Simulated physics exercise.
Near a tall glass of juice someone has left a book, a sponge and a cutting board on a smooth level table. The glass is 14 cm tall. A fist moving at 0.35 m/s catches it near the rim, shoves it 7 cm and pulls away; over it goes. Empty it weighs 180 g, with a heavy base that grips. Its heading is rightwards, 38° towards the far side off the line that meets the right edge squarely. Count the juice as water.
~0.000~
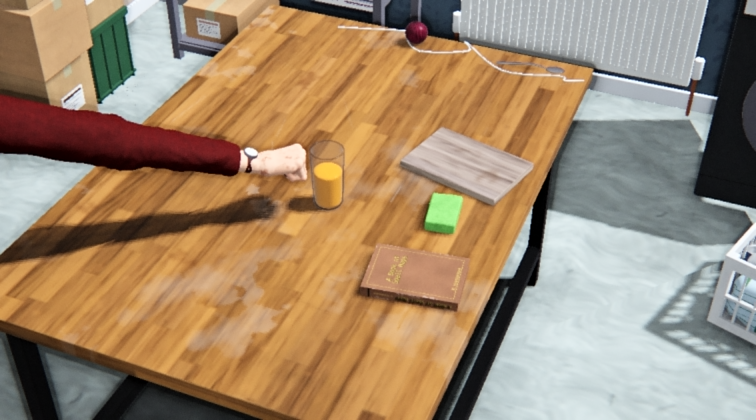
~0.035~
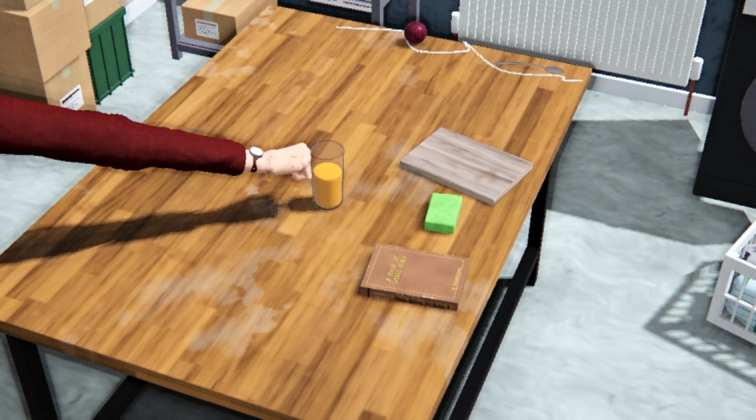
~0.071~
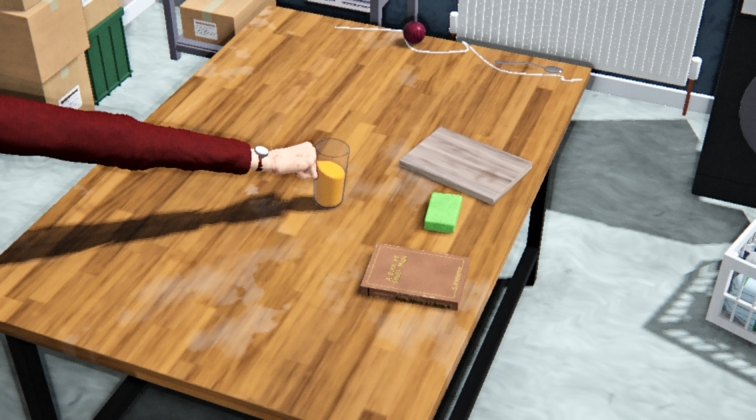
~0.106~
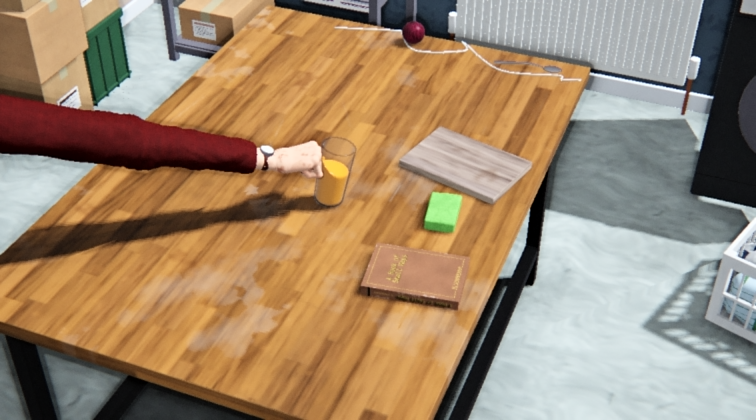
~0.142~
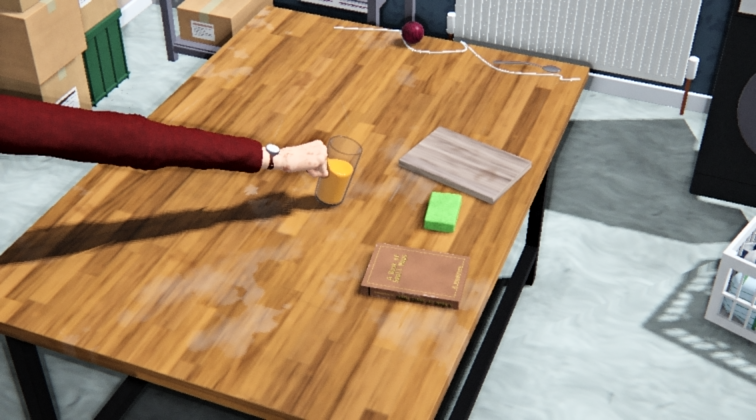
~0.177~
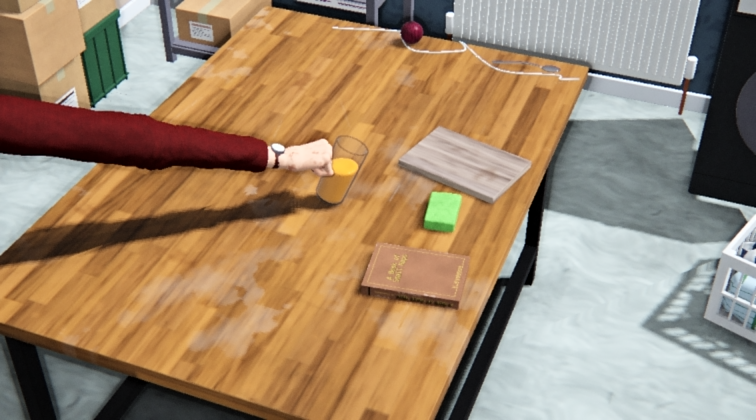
On a wooden table, a red-sleeved fist pushing a glass of orange juice near its rim, tilting it steadily rightwards.
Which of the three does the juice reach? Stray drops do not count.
Book: Keeps dry; sponge: Gets wet; cutting board: Ends up wet.
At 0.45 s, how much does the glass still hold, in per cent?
Near 94 in a hundred.
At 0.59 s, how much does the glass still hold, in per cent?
About 54 per cent.
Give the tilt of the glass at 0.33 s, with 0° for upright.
It is at some 54°.
After 0.33 s the tilt is 54° and 100 per cent is in the glass, 0 has run off the table; wet so far, nothing.
After 0.45 s the tilt is 88° and 94 per cent is in the glass, 0 has run off the table; wet so far, nothing.
After 0.59 s the tilt is 88° and 54 per cent is in the glass, 0 has run off the table; wet so far, cutting board.
After 0.83 s the tilt is 88° and 28 per cent is in the glass, 6 has run off the table; wet so far, sponge, cutting board.
In the end 8 per cent is in the glass, 44 has run off the table; wet so far, sponge, cutting board.
